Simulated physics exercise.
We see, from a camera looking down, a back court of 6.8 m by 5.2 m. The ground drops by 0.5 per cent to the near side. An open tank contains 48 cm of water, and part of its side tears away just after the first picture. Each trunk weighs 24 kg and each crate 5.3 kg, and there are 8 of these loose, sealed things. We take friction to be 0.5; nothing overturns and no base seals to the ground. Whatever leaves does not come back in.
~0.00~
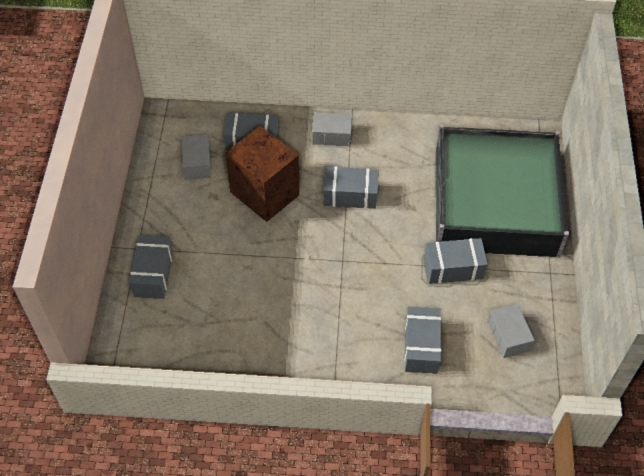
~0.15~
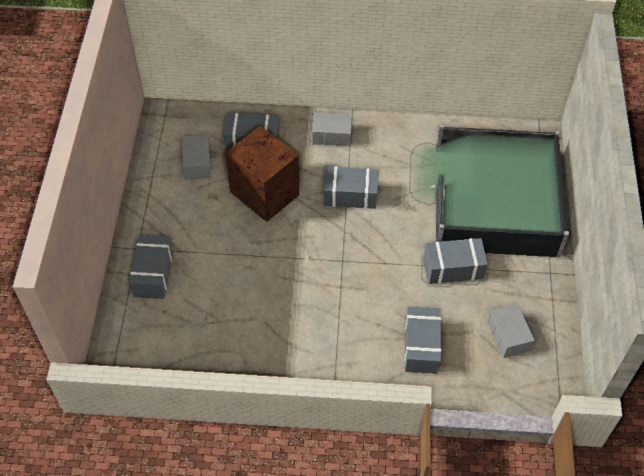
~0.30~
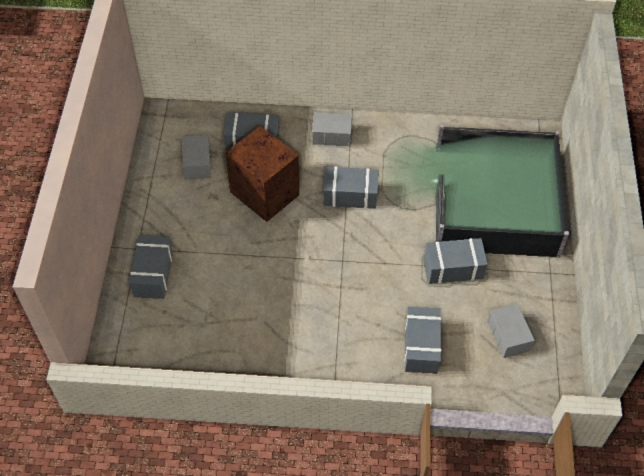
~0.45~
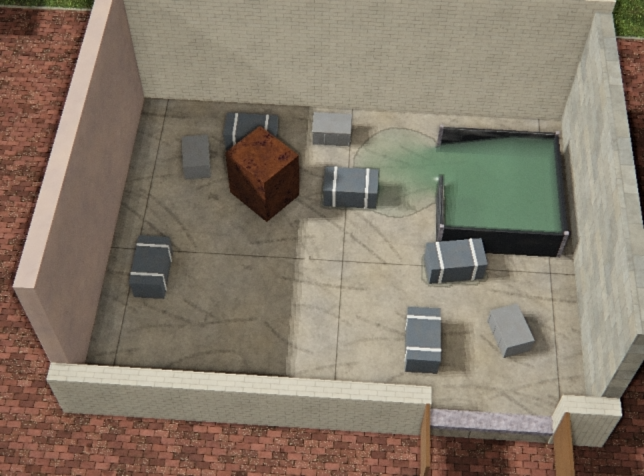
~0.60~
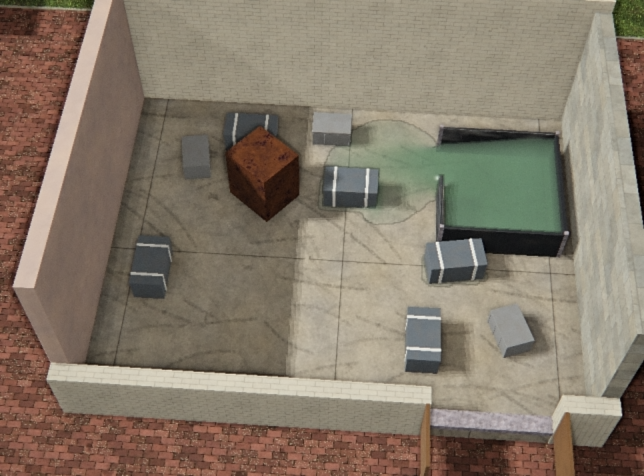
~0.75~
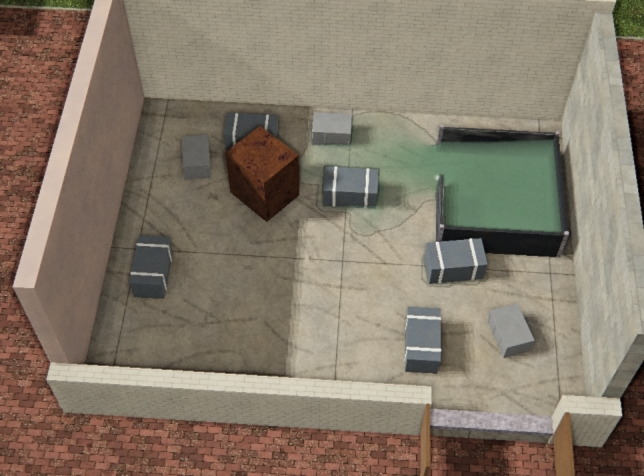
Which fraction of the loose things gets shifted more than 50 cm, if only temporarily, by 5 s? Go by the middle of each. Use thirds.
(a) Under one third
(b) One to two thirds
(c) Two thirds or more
(b) One to two thirds.
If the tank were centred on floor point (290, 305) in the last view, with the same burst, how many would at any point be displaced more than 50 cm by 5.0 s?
Result: 3.
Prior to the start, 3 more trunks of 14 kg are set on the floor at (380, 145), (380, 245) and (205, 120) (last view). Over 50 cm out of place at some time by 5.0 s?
Order as listed: Beyond half a metre / inside half a metre / beyond half a metre.
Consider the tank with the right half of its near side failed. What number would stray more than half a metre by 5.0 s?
That gives 1 of them.
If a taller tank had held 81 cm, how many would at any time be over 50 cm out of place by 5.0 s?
Then 5.
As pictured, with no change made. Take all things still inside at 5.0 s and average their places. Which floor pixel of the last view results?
Centred roughly on (285, 264).
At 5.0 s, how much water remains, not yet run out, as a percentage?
100 %.
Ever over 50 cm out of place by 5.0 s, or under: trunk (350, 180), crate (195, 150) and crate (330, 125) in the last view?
Listed in sequence: Higher; higher; higher for the last.
After 1.1 s 0 of 8 are over 50 cm from their spots; 0 afloat.
After 2.2 s 4 of 8 are over 50 cm from their spots; 1 afloat.
After 3.5 s 4 of 8 are over 50 cm from their spots; 2 afloat.
After 5.0 s 4 of 8 are over 50 cm from their spots, and 4 have been at some point; 2 afloat.
